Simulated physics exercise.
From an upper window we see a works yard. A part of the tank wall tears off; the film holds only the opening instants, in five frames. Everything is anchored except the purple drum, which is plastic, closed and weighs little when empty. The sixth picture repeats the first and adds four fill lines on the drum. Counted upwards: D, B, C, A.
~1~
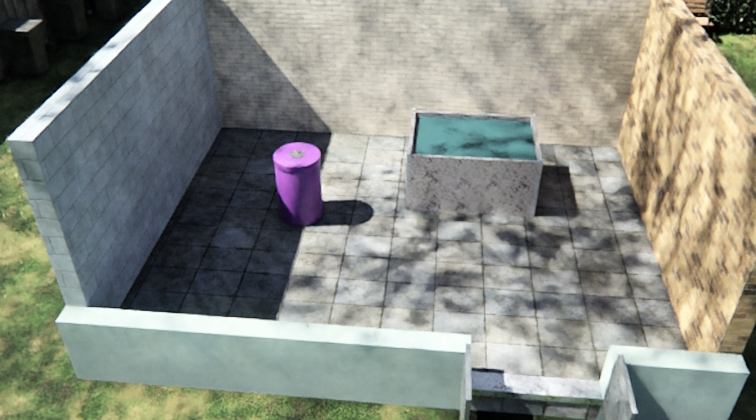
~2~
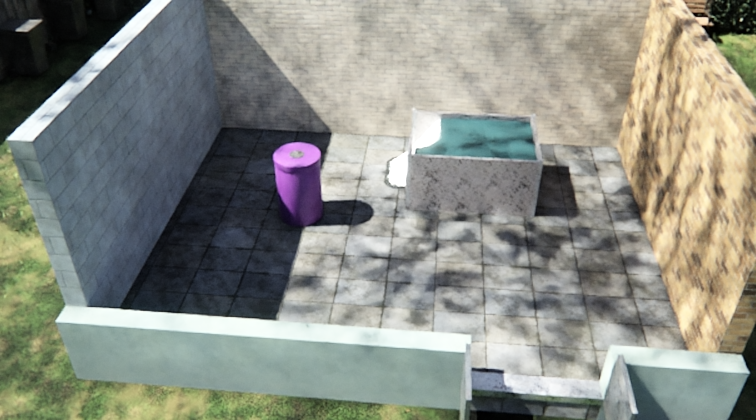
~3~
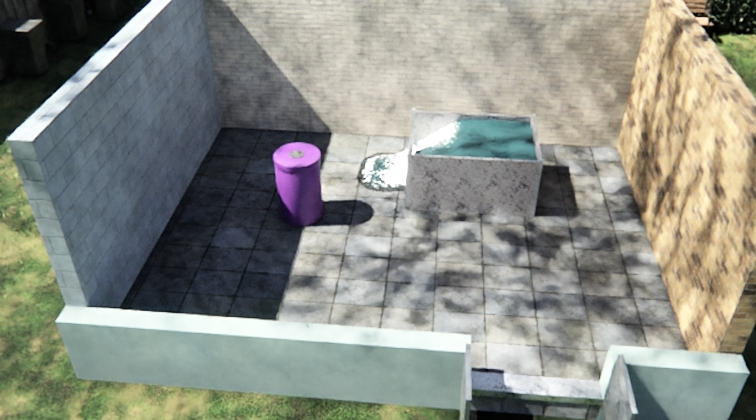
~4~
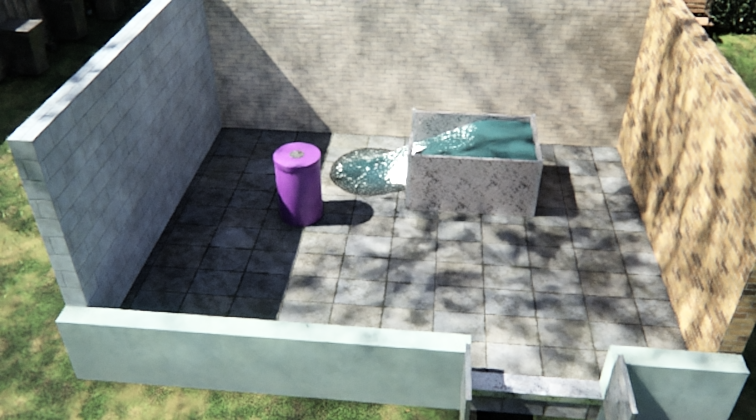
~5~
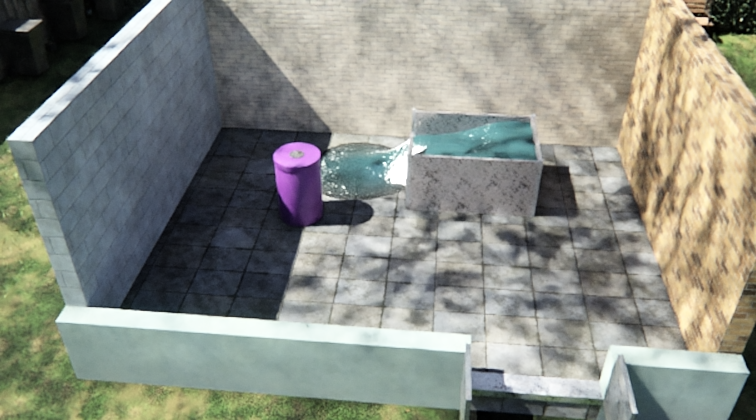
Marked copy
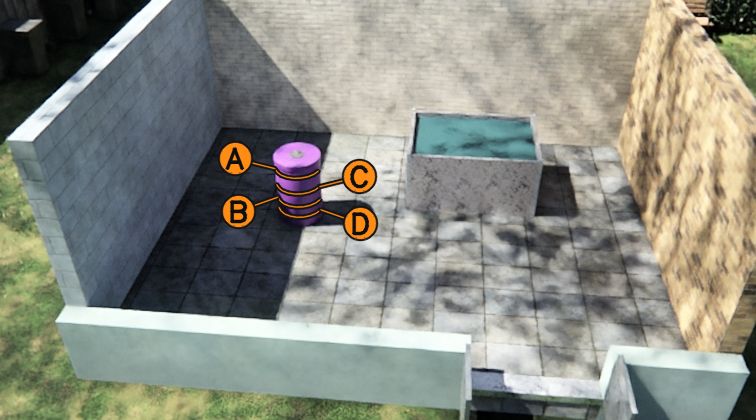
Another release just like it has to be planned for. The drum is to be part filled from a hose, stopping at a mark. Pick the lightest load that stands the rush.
Choose D.
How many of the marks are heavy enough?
All of the four.
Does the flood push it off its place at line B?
No, not at all.
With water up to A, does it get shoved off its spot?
No.
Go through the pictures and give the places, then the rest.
The first frame shows lid of the purple drum at (297, 155); tank full, its middle at (473, 140); open gate at (539, 343).
In the second frame, 1 % of the ground under water, its edge towards the drum at (391, 178).
In the third frame, 2 % of the ground under water, its edge towards the drum at (364, 180).
In the fourth frame, 4 % of the ground under water, its edge towards the drum at (354, 189).
The fifth frame shows lid of the purple drum at (297, 155); 6 % of the ground under water, its edge towards the drum at (331, 190).
In orange, A at (293, 178); B at (296, 207); C at (295, 194); D at (296, 217); from the bottom up D, B, C, A.
If A is chosen, it does not move.
If B is chosen, it does not move.
If C is chosen, it does not move.
If D is chosen, it does not move.
